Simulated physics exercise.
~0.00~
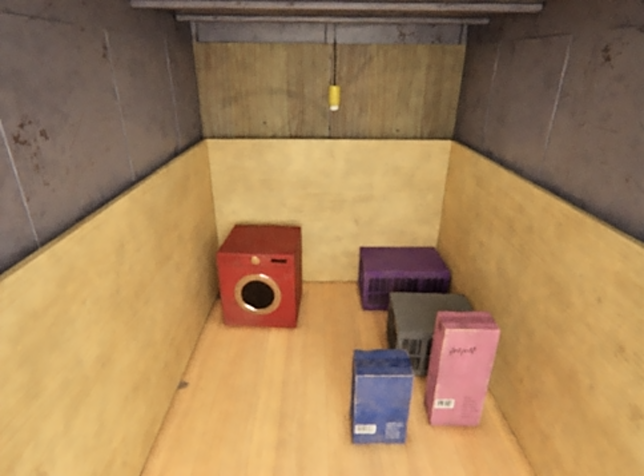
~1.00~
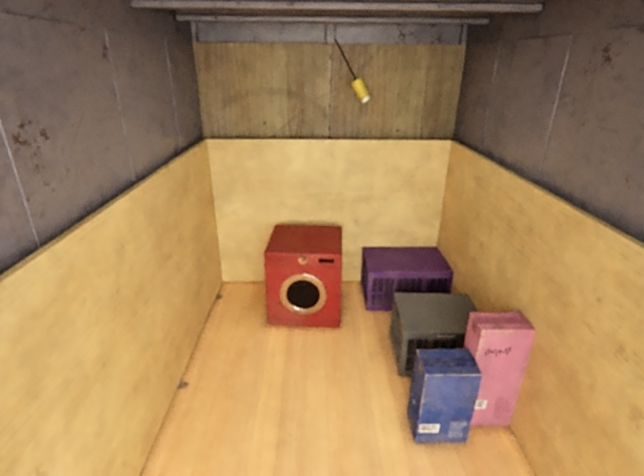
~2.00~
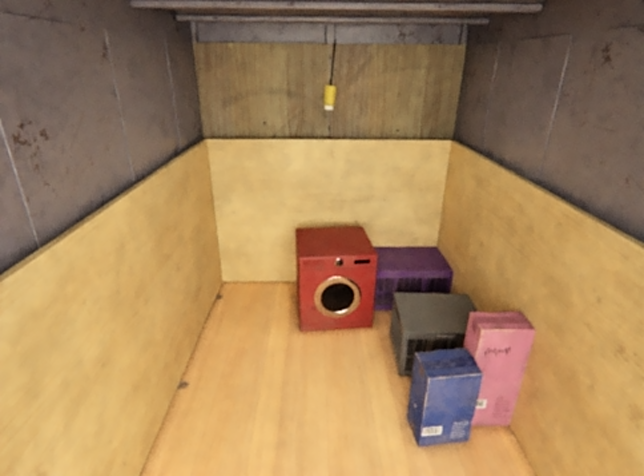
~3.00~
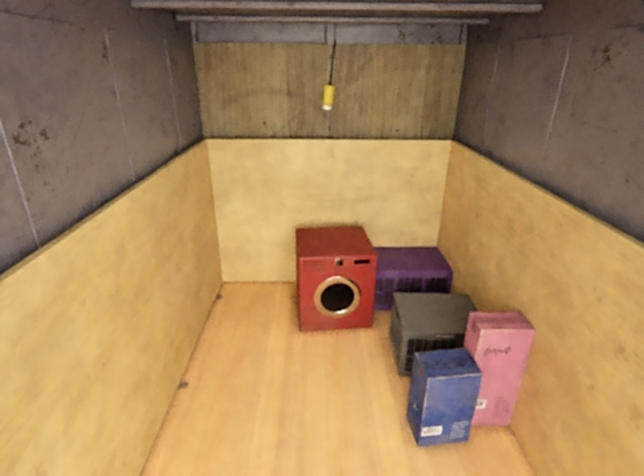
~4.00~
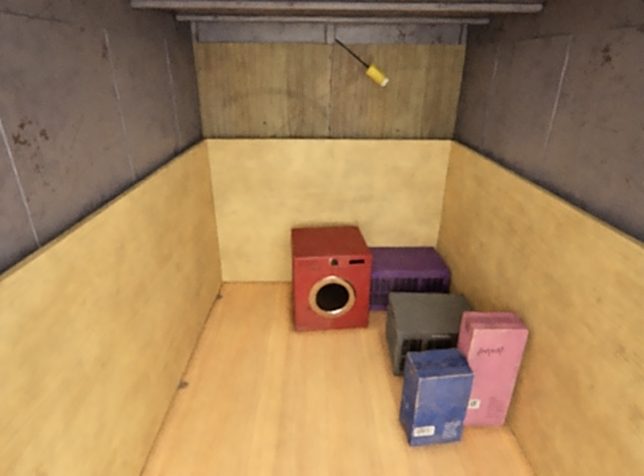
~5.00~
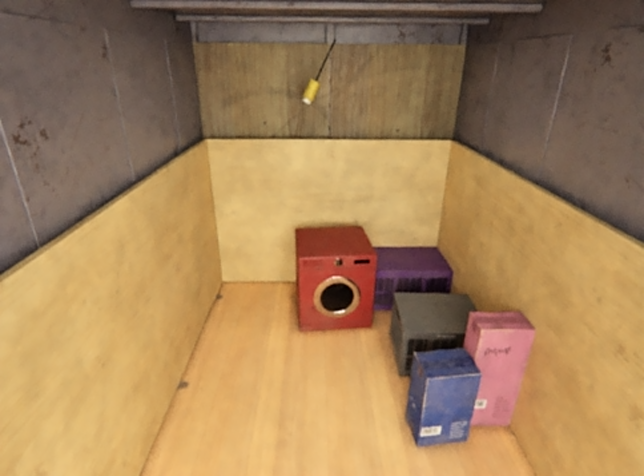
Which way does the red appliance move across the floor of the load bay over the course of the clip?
The red appliance slides to the right, ending up partly in front of the purple chest.
